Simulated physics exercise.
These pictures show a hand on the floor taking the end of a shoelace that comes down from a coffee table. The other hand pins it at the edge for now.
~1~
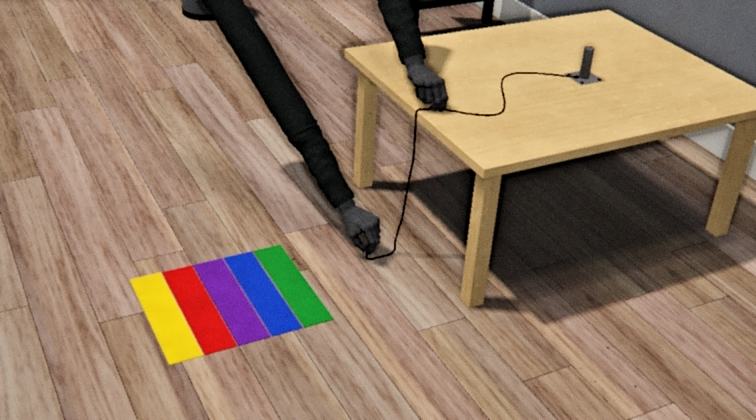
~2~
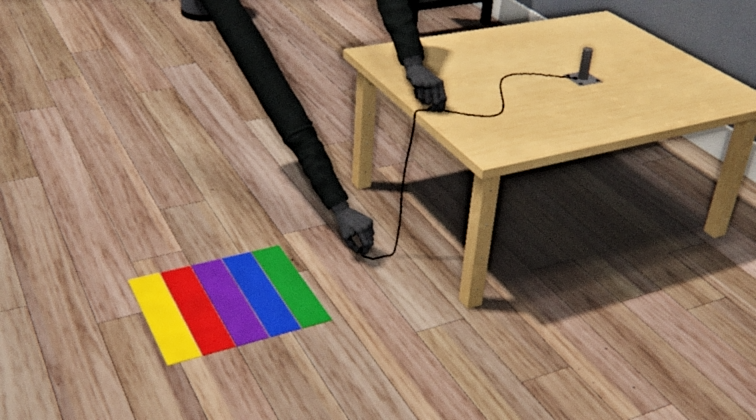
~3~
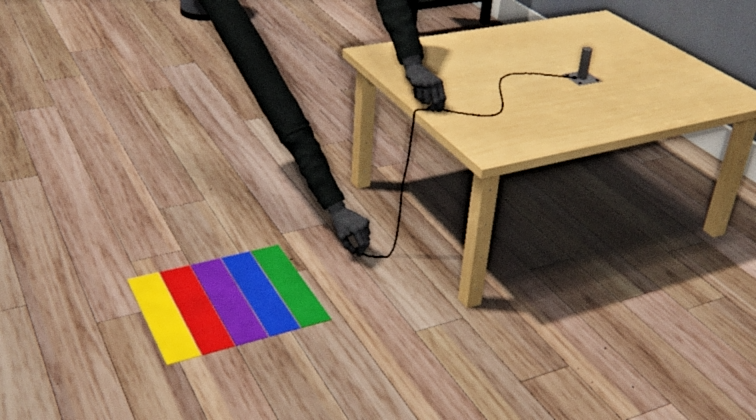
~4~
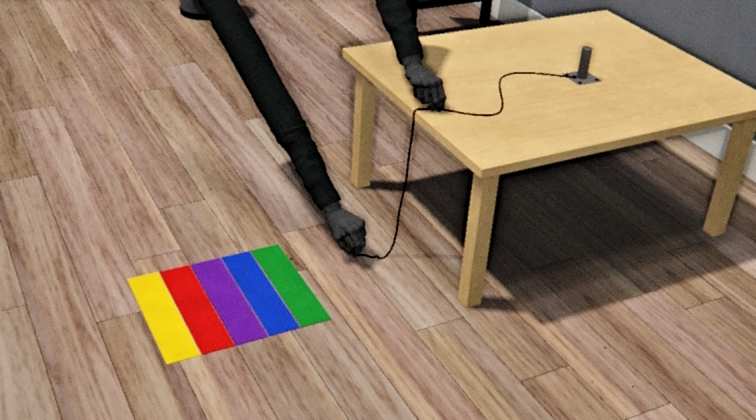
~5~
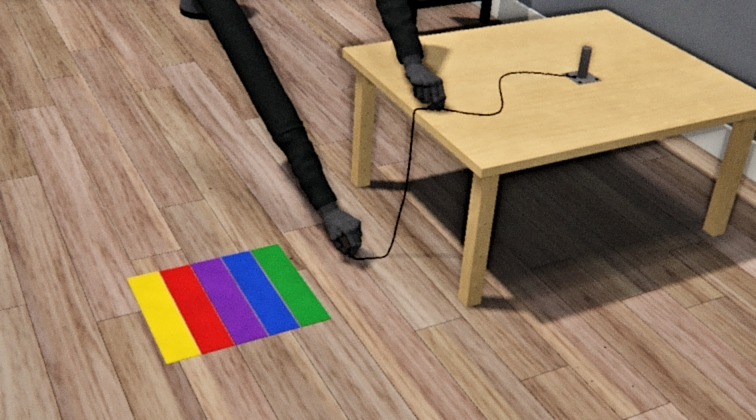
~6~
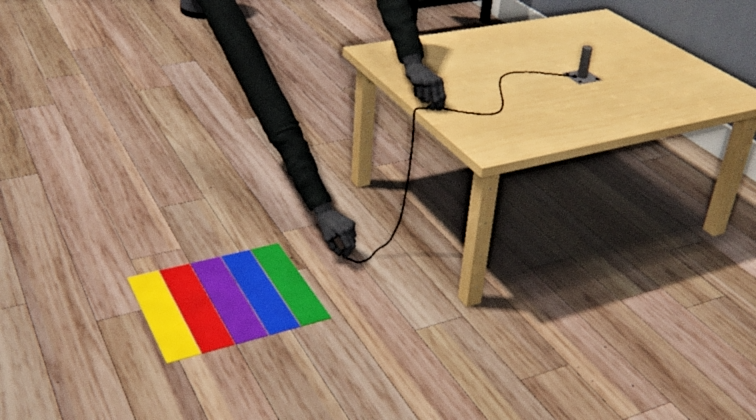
At first, one dark hand pins a thin black cord at the edge of a wooden coffee table while another holds its hanging end near the floor, right of a colour-striped mat. The lower hand then shifts slightly left, drawing the cord's end along, while the upper hand stays put.
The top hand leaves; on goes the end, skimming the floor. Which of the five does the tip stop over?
It halts on the red strip.
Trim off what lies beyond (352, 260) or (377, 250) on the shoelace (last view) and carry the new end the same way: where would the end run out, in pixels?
Near (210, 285) and (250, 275).
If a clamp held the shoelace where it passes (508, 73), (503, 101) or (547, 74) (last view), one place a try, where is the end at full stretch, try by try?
Near (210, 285), (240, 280) and (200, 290).
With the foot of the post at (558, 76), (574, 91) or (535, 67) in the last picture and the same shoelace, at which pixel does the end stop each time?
In that order: (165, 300), (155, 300) and (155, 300).
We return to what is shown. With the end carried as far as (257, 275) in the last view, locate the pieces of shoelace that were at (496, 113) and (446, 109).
They go to (436, 107) and to (406, 138).
Soon after, end near (257, 275); over blue.
Then, end near (217, 285); over purple.
At full stretch, end near (192, 291); over red. Over red.
